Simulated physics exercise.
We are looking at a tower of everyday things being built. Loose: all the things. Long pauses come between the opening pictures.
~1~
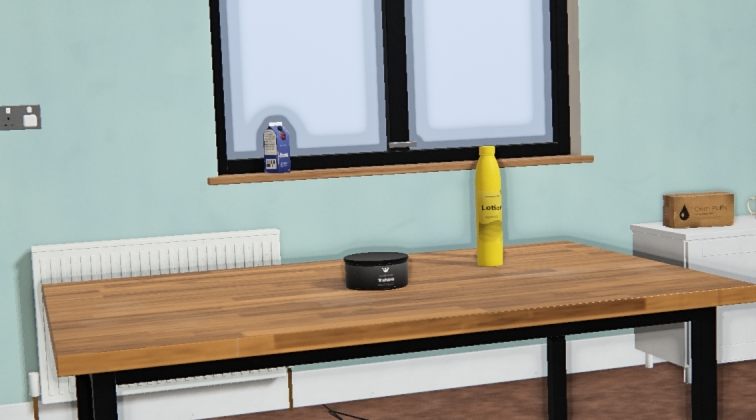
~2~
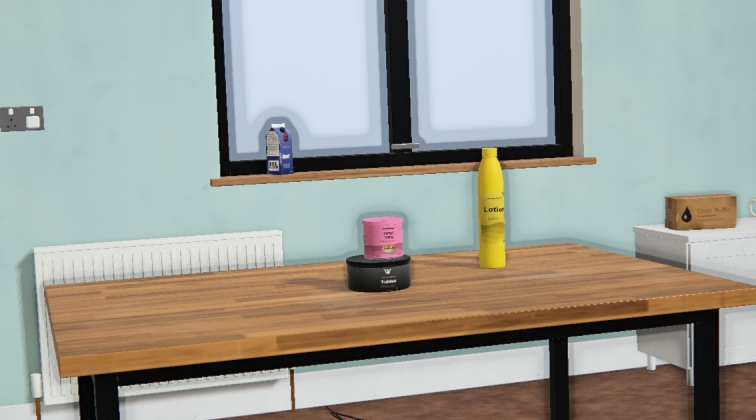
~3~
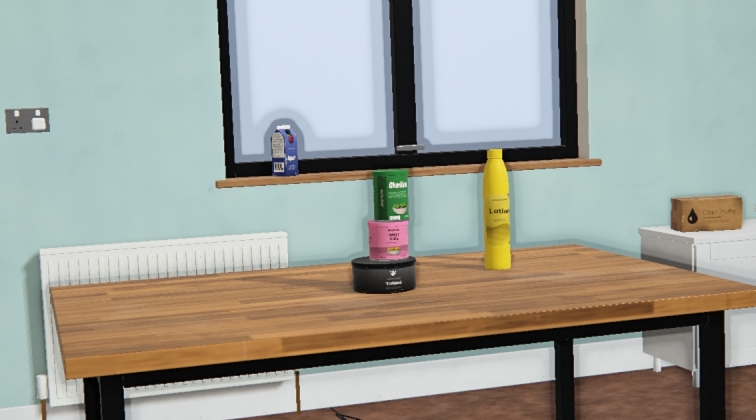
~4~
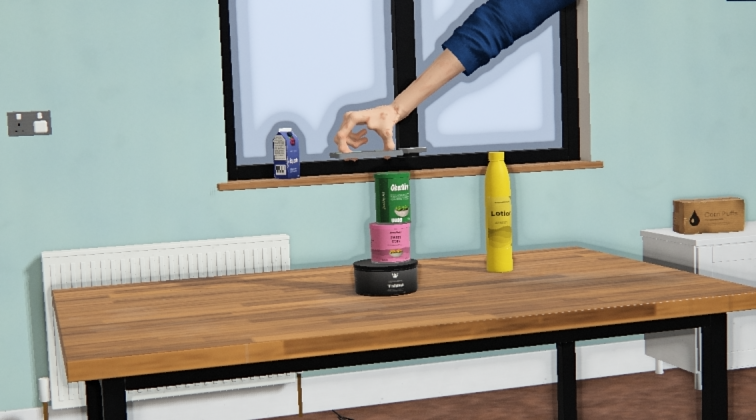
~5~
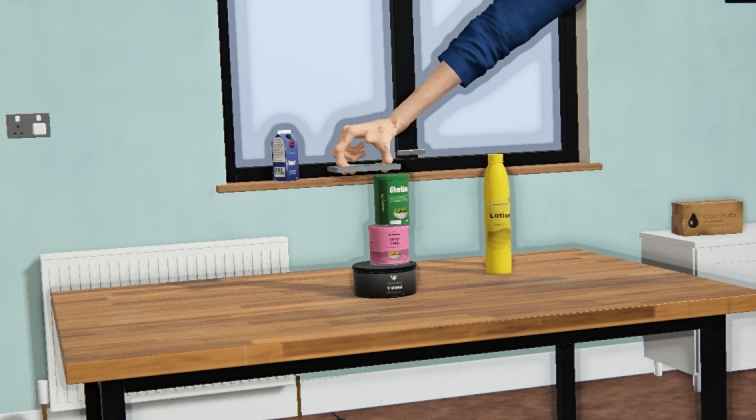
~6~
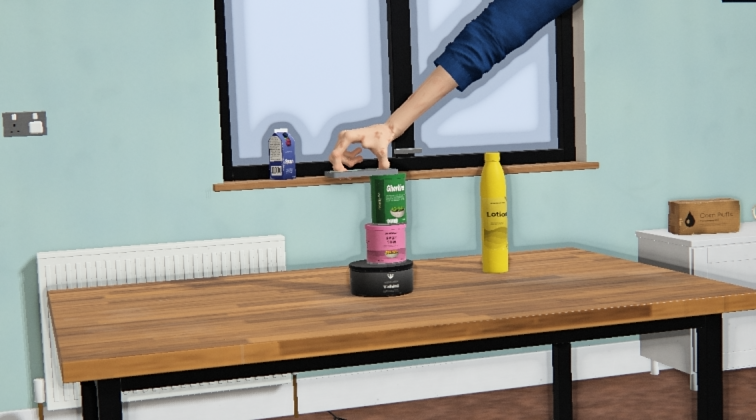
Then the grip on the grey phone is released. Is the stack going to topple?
Yes, it topples.
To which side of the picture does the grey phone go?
Observed: The object is displaced in the leftward direction.
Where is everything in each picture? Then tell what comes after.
In the first picture, the last thing is not in view yet.
In the second picture, the last thing is not in view yet; black tub (379, 273).
In the third picture, the last thing is not in view yet; yellow bottle (496, 209).
In the fourth picture, still above its spot; grey phone (366, 154); green tin (393, 198).
In the fifth picture, still above its spot; grey phone (364, 168).
In the sixth picture, in place under the hand; grey phone (361, 173); pink pot (386, 243).
Then, 0.40 s past the last view, grey phone now fallen.
Then, 0.60 s past the last view, things are still on the move.
Then, 1.70 s past the last view, nothing new.
Finally, fallen, grey phone; the other 5 still in place. Final places as the last picture's camera would see them, grey phone near (312, 298). The pile gives way.
